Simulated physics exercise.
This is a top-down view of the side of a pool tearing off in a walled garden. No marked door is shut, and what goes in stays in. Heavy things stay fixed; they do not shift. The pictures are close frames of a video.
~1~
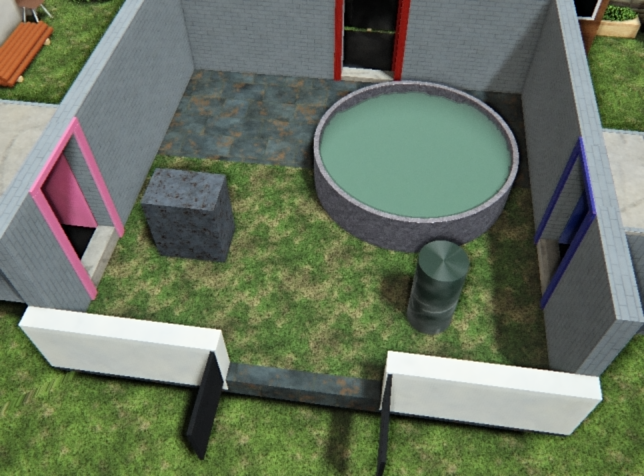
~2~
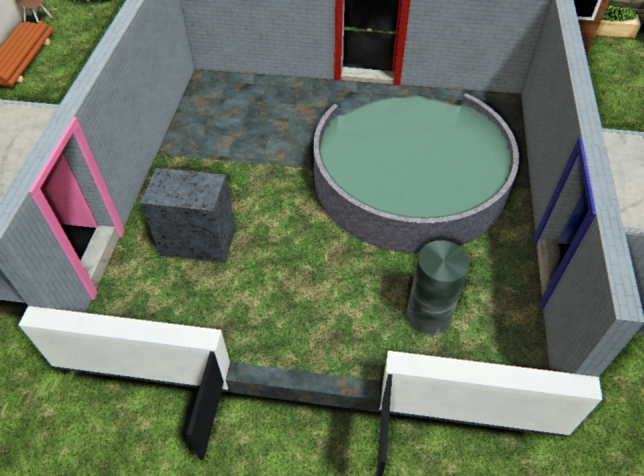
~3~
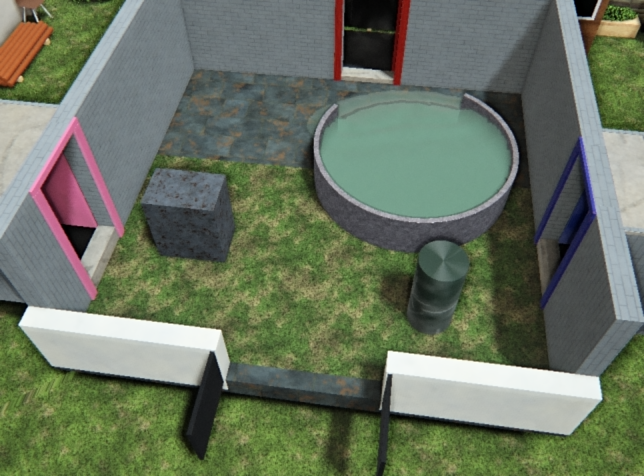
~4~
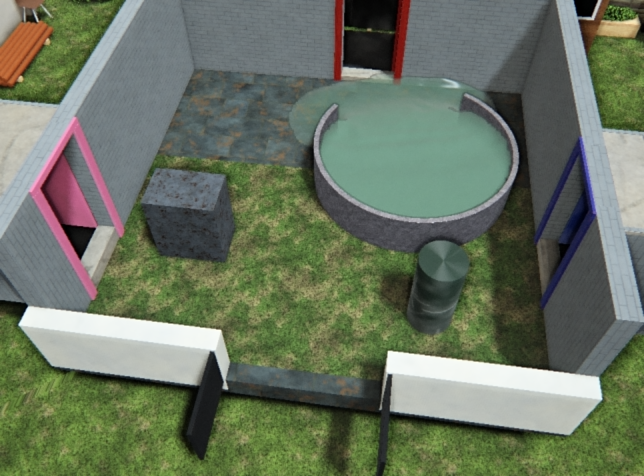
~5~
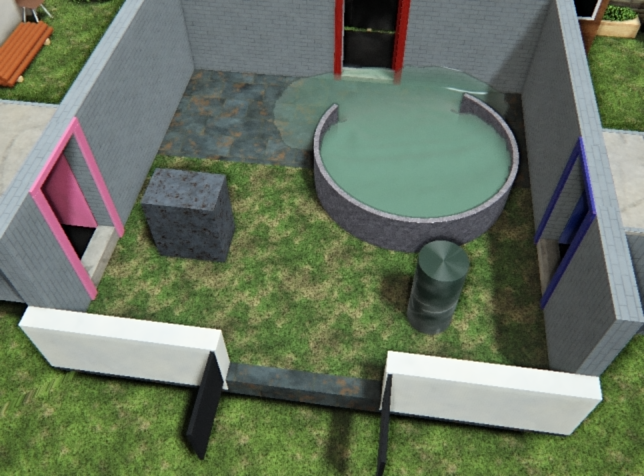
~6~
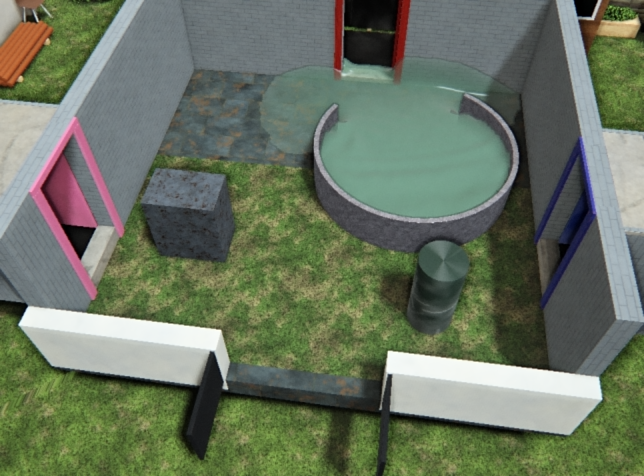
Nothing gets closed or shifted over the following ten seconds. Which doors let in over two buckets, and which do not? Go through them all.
Blue door - not over two, red door - over two buckets, pink door - not over two.
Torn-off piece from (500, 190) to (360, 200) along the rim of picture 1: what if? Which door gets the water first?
My pick: The door marked blue.
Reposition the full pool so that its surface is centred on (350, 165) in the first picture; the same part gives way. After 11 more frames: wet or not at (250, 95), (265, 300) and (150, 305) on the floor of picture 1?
Result: Inundated; spared; spared.
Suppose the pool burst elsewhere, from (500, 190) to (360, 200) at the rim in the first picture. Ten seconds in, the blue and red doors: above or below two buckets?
Blue tops the threshold and red remains within limit.
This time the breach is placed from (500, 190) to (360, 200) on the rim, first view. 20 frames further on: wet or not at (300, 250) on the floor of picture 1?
That spot ends up inundated.
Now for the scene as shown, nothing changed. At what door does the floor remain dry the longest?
That would be the pink-painted one.
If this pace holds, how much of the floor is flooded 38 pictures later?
Roughly 95 %.
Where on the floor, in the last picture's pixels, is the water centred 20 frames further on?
Centre point: Around (363, 144).
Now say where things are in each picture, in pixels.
In the first picture, still water in the round pool at (414, 148).
In the second picture, water pours out on the round pool's far side and has run to a hidden place.
In the third picture, the front is at a hidden place, out from the gap on the round pool's far side.
In the fourth picture, the front is at (482, 92), out from the gap on the round pool's far side.
In the fifth picture, the front is at (500, 93), out from the gap on the round pool's far side.
In the sixth picture, the front is at (518, 95), out from the gap on the round pool's far side.
A moment on, water covers 25 % of the floor; the blue door not reached, the red door far over two buckets in, the pink door not reached.
Next, water covers 30 % of the floor; the blue door not reached, the red door far over two buckets in, the pink door not reached.
Then, water covers 55 % of the floor; the blue door wet at the sill, nothing in, the red door far over two buckets in, the pink door wet at the sill, nothing in.
Later, water covers 95 % of the floor; the blue door wet at the sill, nothing in, the red door far over two buckets in, the pink door wet at the sill, nothing in.
In the end, water covers 100 % of the floor; the blue door wet at the sill, nothing in, the red door far over two buckets in, the pink door wet at the sill, nothing in.
